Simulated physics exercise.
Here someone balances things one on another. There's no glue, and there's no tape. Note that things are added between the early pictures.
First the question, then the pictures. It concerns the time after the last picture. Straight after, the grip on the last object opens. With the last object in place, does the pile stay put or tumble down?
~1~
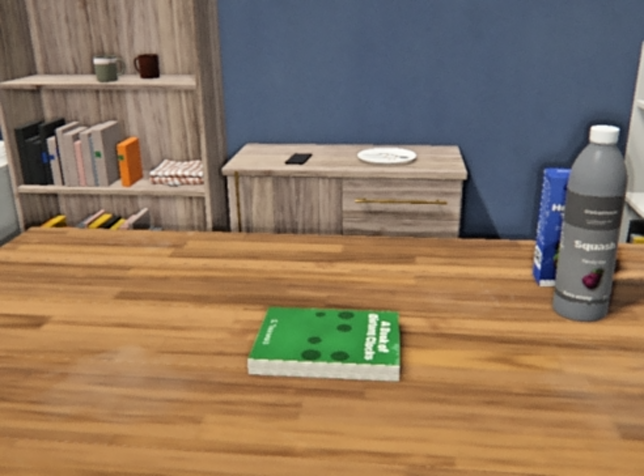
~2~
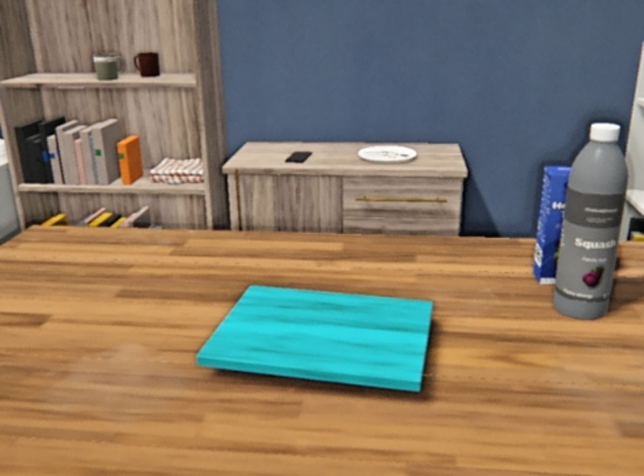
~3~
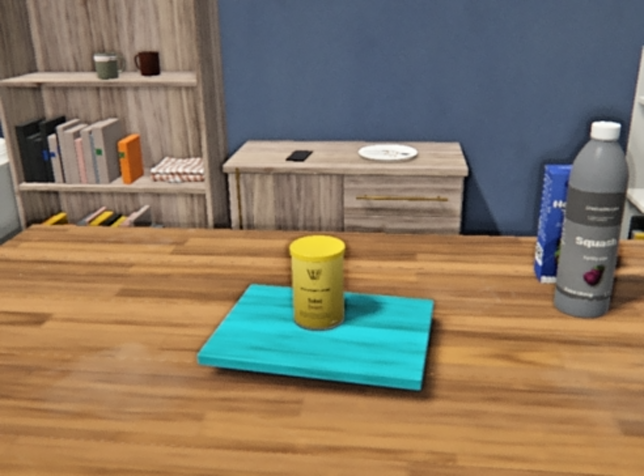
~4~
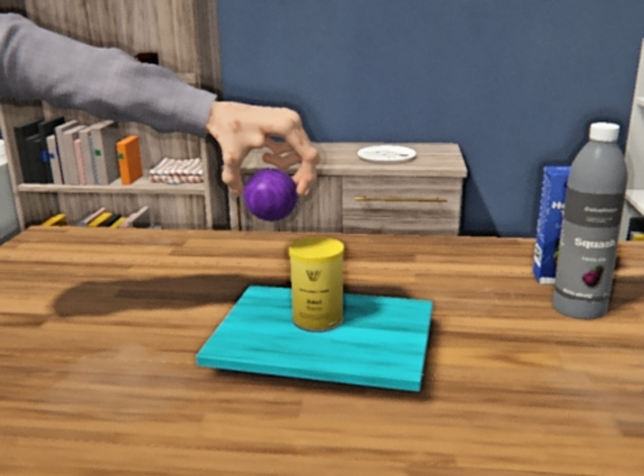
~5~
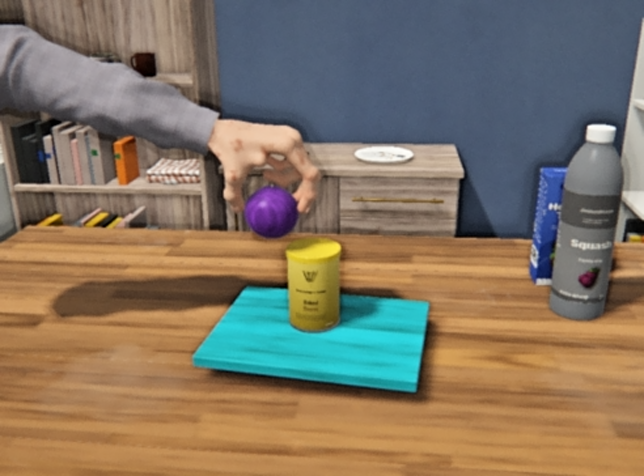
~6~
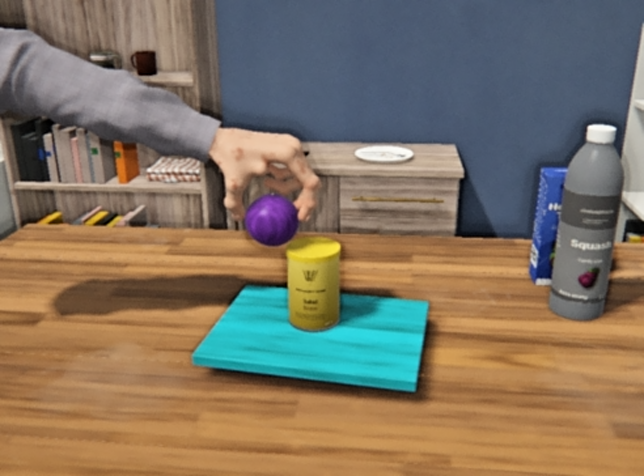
Something topples.
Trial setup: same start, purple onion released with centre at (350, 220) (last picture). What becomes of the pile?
The pile then goes over.
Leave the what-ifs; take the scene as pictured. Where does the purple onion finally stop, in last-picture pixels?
End spot: Near (233, 294).
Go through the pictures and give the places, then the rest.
The last thing is not in view yet; green book (328, 341), in the first frame.
The last thing is not in view yet; grey bottle (592, 223), in the second frame.
The last thing is not in view yet; yellow tin (318, 284), in the third frame.
Coming down; purple onion (271, 194); blue carton (564, 226), in the fourth frame.
Coming down; purple onion (272, 212); turquoise board (320, 332), in the fifth frame.
Set down, still held; purple onion (272, 220), in the sixth frame.
Then, 0.30 s later than the last frame, purple onion now fallen.
Then, 0.40 s later than the last frame, things are still on the move.
Then, 1.90 s later than the last frame, nothing new.
When it is over, fallen, purple onion; the other 5 as before. End places, in pixels of the last picture, purple onion near (234, 294). The pile comes apart.
